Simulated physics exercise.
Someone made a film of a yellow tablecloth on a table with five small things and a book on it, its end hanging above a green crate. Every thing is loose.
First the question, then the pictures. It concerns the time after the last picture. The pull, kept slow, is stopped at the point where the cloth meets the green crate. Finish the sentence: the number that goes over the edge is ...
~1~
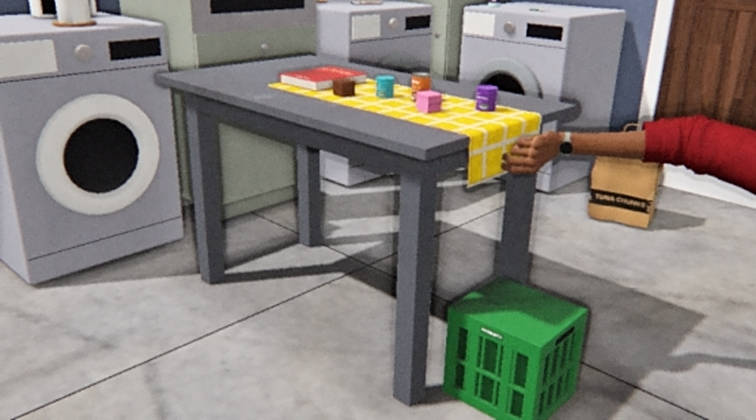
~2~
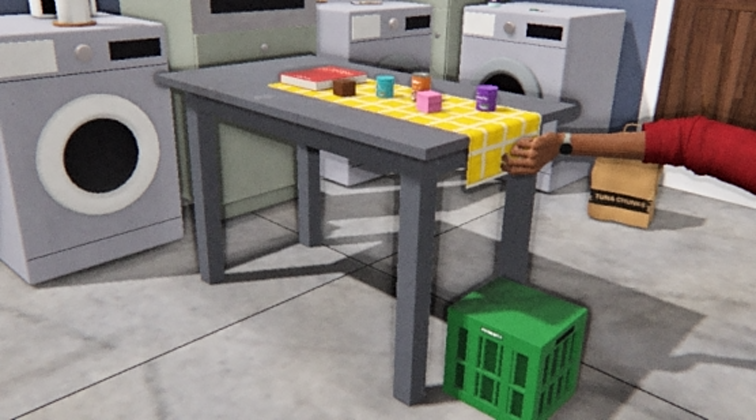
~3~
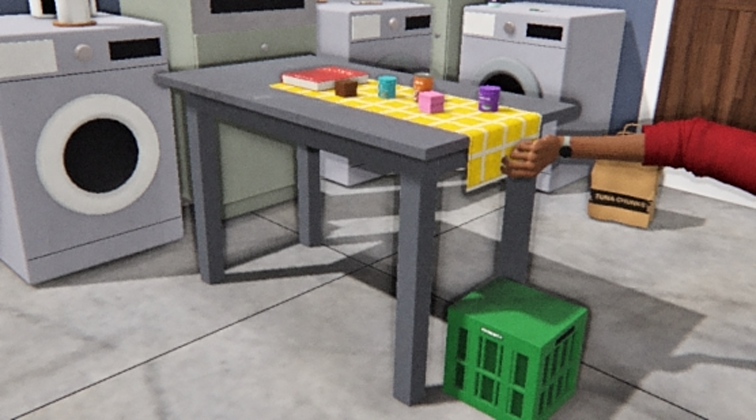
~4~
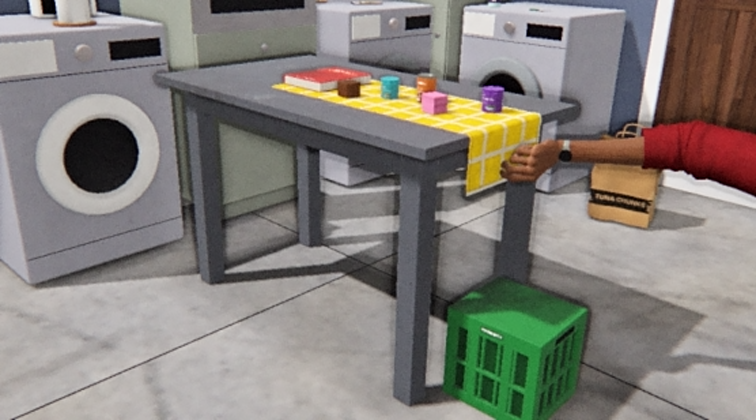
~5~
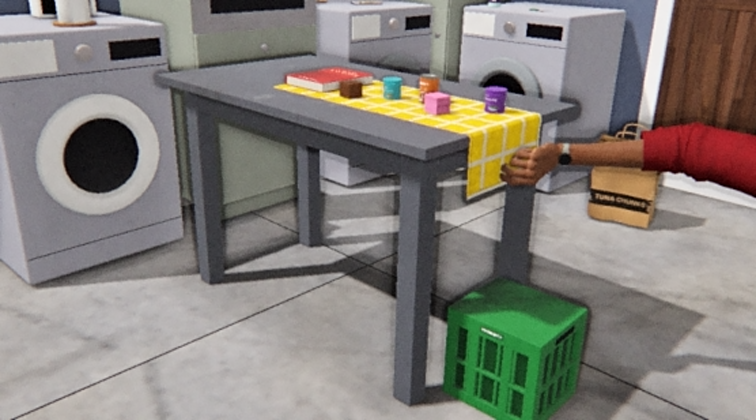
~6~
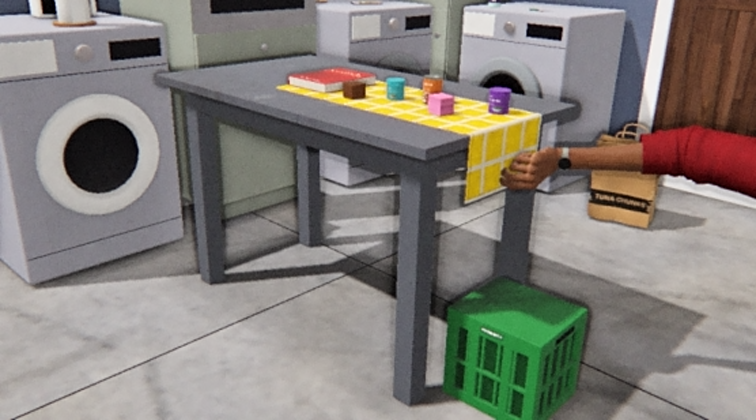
The number that goes over the edge is three.
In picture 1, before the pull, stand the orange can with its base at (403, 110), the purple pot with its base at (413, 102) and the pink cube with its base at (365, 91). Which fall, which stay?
Orange can gone, purple pot gone, pink cube stays.
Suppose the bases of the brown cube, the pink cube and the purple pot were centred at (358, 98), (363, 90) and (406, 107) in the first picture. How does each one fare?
Result - brown cube still up, pink cube still up, purple pot down.
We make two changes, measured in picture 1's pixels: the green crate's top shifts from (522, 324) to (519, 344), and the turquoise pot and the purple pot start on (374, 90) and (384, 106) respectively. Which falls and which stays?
The turquoise pot stays put, the purple pot is lost.
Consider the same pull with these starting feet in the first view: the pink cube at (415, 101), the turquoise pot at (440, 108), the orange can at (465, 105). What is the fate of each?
Final state: The pink cube is no longer up, the turquoise pot is no longer up, the orange can is no longer up.
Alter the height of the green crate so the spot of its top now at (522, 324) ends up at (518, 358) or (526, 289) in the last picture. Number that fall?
Over the edge: 4, then 2.
Soon after, hem near (500, 234); purple pot gone.
After that, hem near (497, 278); purple pot and pink cube gone.
In the end, hem on the crate; purple pot, pink cube and orange can gone. It carries off three.
